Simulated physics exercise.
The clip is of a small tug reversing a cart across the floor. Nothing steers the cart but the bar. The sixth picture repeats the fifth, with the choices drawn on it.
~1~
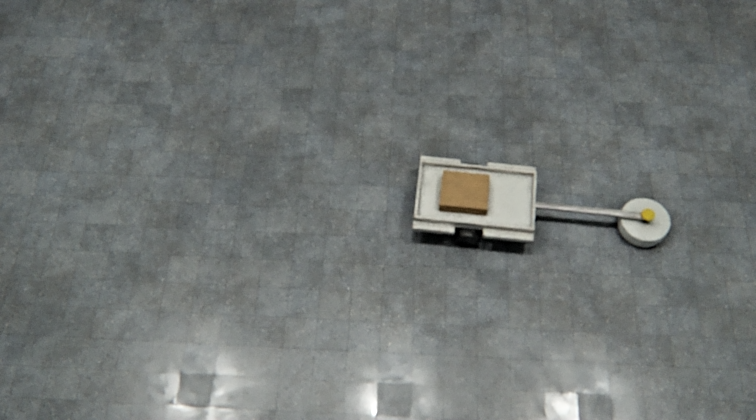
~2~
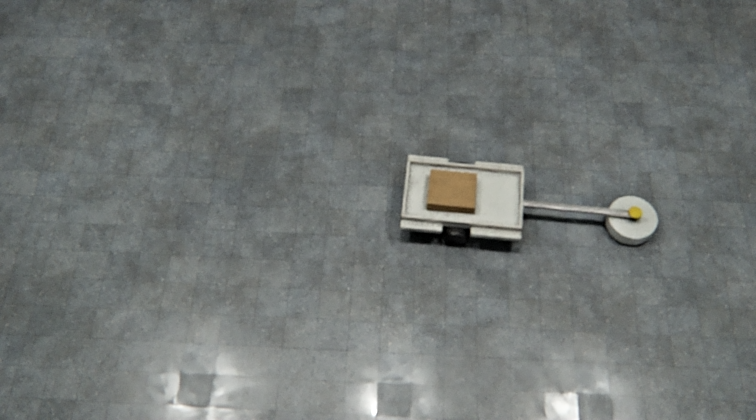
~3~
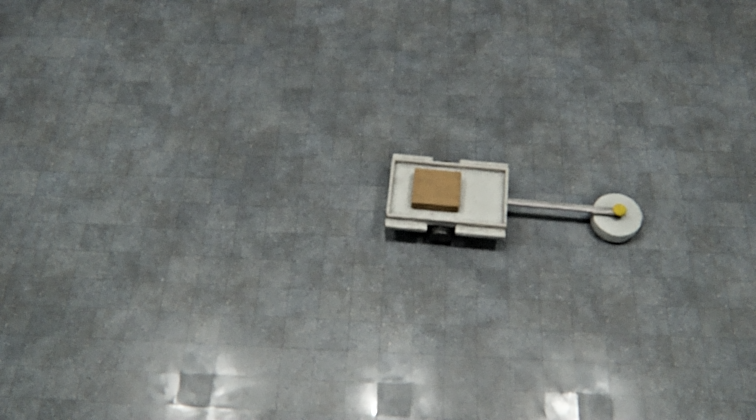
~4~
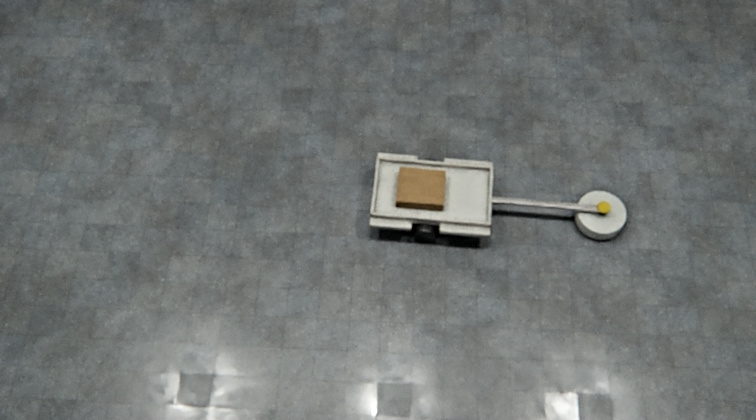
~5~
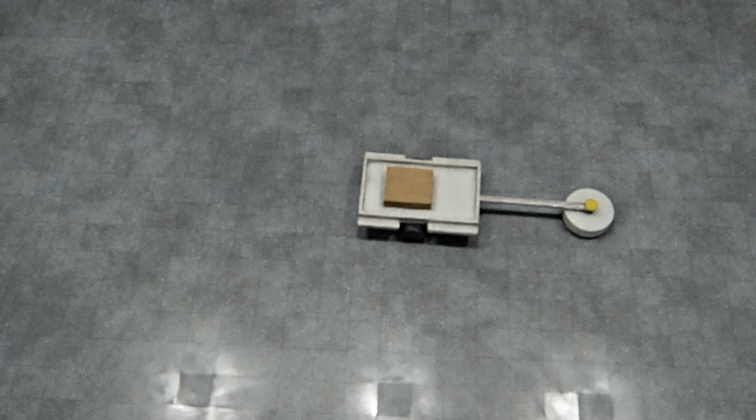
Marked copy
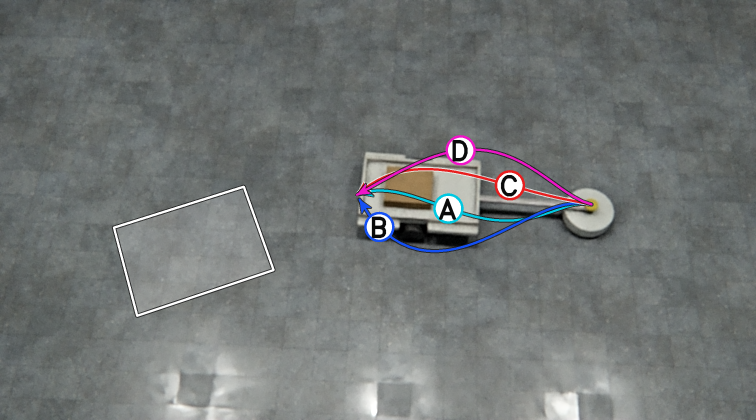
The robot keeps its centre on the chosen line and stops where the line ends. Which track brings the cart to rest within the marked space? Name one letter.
Only D brings the cart into the box.
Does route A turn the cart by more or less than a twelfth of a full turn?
Less than that.
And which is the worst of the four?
The widest miss is B.
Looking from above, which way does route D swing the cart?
On that route, anticlockwise.
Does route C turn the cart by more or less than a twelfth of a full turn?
Less.
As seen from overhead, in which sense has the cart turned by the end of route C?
On that route, anticlockwise.
On the marked copy, A from (592, 204) via (475, 217) to (360, 194); B from (592, 204) via (474, 243) to (360, 200); C from (592, 204) via (466, 174) to (357, 195); D from (592, 204) via (478, 150) to (357, 195); the bay at (193, 249).
Following D. Soon after the start, robot (511, 165), cart (351, 194).
Later, robot (424, 167), cart (268, 221).
In the end, robot (357, 202), cart (191, 250); the cart stands in the bay.
As for the rest, A leaves the cart at (203, 146), out of the bay; B leaves the cart at (230, 112), out of the bay; C leaves the cart at (185, 206), out of the bay.
